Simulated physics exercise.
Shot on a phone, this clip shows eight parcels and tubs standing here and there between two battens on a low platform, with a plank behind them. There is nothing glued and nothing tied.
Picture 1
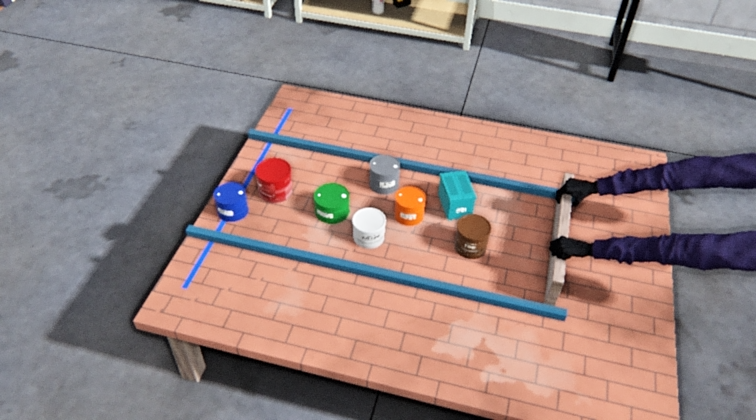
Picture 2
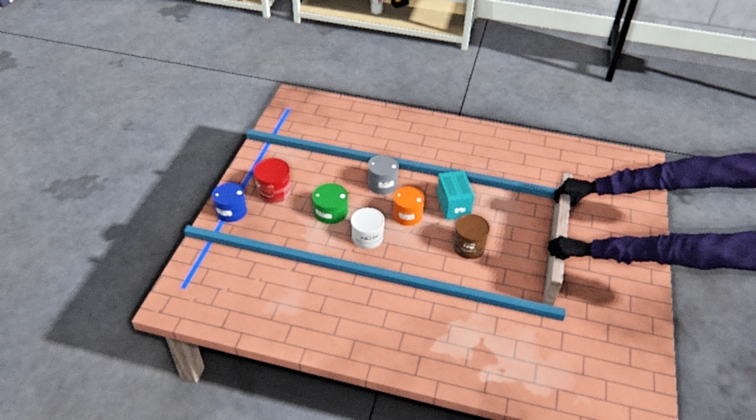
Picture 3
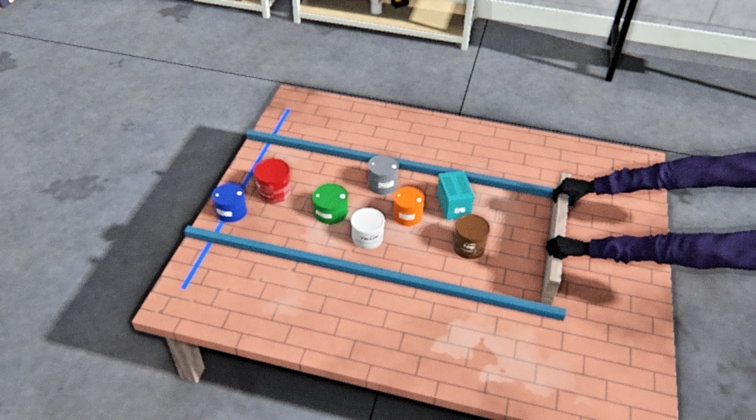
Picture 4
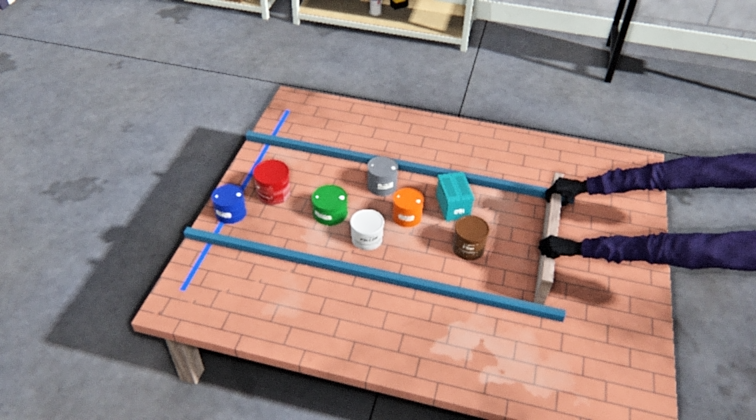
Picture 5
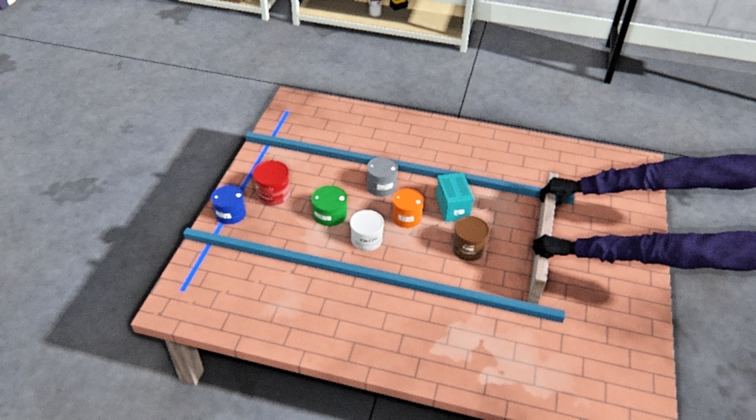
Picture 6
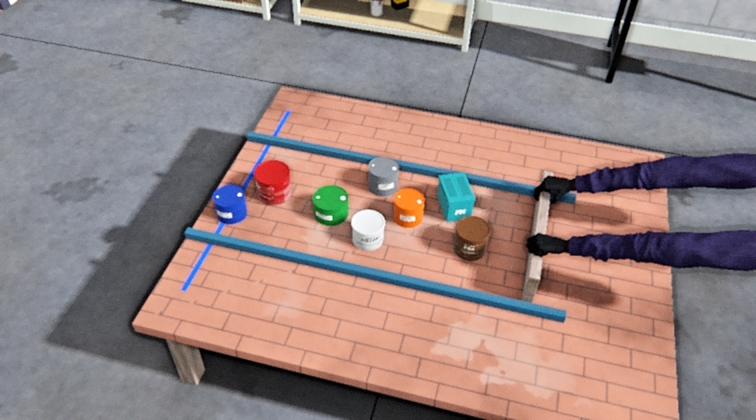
Two gloved hands slide a plank slightly left behind several containers, which stay still.
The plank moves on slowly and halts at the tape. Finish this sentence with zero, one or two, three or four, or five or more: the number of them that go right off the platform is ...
The number of them that go right off the platform is three or four.
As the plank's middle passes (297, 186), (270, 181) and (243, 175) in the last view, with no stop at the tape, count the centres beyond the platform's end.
First 0, next 1, last 4.
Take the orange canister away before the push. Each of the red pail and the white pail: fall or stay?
Outcome: Red pail ends up off; white pail is not lost.
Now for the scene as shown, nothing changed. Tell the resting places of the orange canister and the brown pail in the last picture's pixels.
Middles: Around (233, 171) and around (218, 191).
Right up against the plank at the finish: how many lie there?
The number is 4.
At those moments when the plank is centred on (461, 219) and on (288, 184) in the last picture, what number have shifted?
It comes to 2 for the first spot, 7 for the other.
Soon after, none off yet; blue canister at rest near (230, 205); red pail at rest near (273, 183); green canister at rest near (331, 206).
Then, none off yet; blue canister at rest near (230, 205); red pail at rest near (273, 183); green canister moved a little near (317, 204).
Further on, none off yet; blue canister at rest near (230, 205); red pail moved about its own width near (235, 165); green canister moved well along near (253, 186).
By the end, the number that fall off is three or four; fallen, grey canister, green canister, red pail and blue canister.
